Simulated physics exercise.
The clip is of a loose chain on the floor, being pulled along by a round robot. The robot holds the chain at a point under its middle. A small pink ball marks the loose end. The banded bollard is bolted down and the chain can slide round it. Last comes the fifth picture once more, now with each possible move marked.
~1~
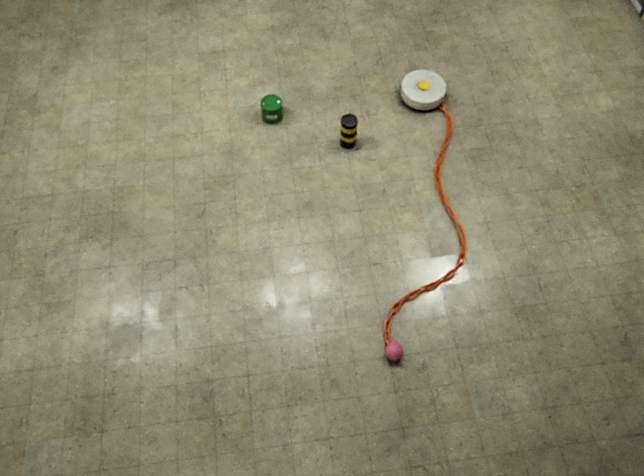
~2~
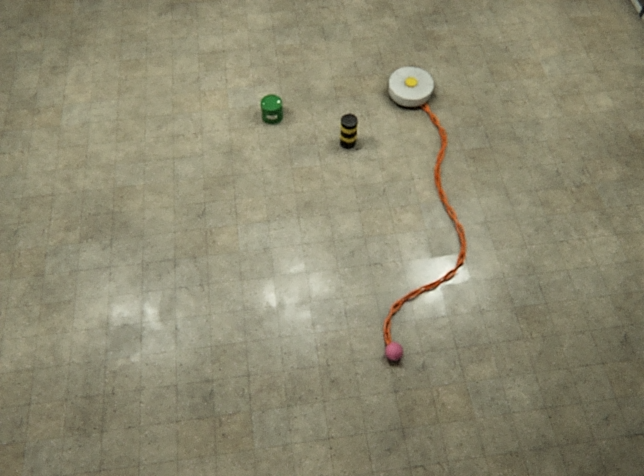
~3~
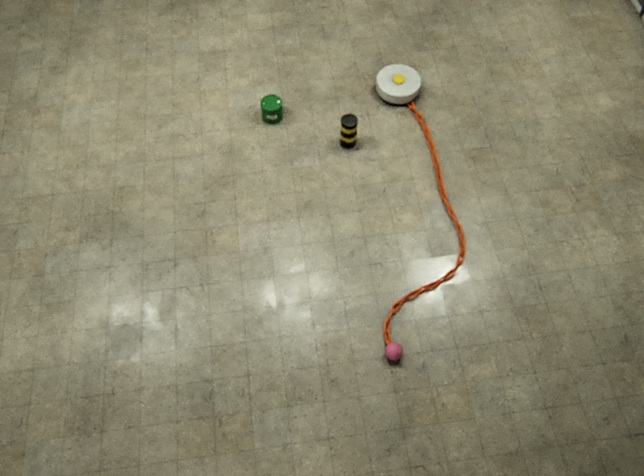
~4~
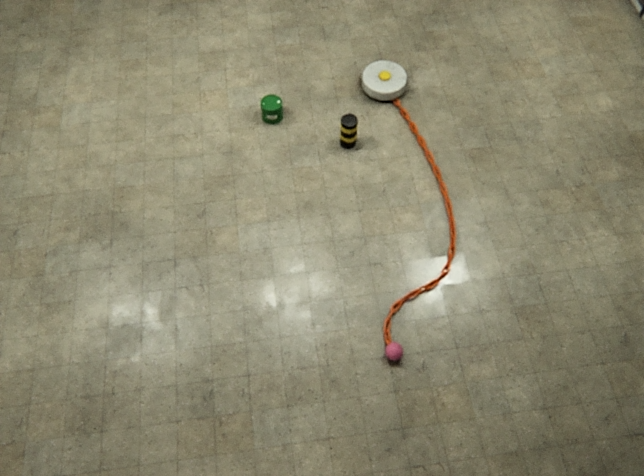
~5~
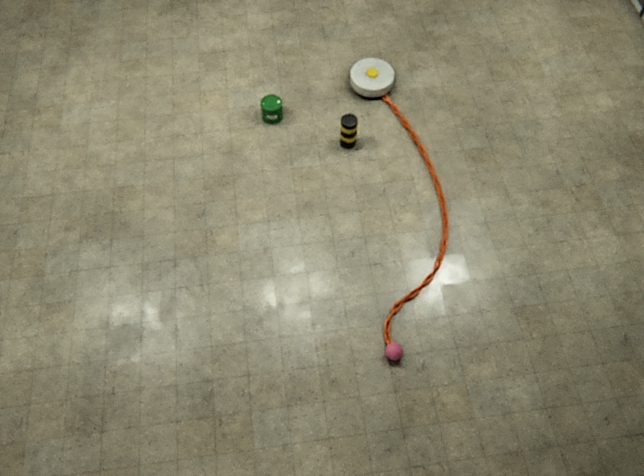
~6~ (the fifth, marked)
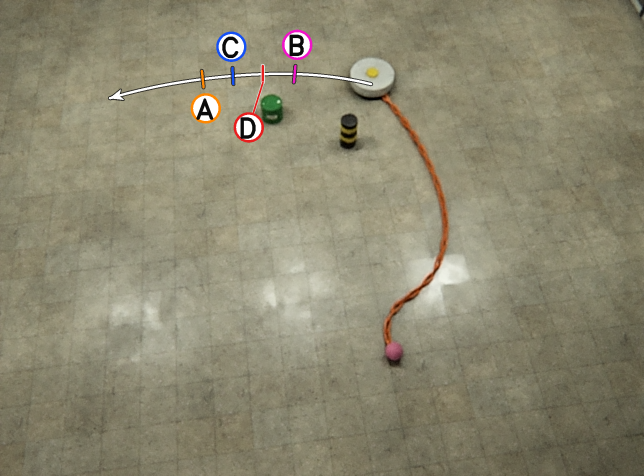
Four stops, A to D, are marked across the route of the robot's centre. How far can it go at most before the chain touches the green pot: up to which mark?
Up to mark A.
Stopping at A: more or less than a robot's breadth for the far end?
More.
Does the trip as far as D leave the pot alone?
For that mark, yes.
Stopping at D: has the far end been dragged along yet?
By then, yes.
On the marked copy, A at (203, 79); B at (295, 74); C at (233, 76); D at (263, 74); the route from (371, 84) via (238, 76) to (110, 98).
Taking A. A third of the way, robot (312, 69), middle of the chain (404, 183), free end (393, 336).
Two thirds of the way, robot (253, 69), middle of the chain (369, 160), free end (401, 307).
When it is over, robot (201, 74), middle of the chain (346, 132), free end (400, 264); only the bollard has been touched, if anything.
As for the rest, B is safe but short; C is safe but short; D is safe but short.
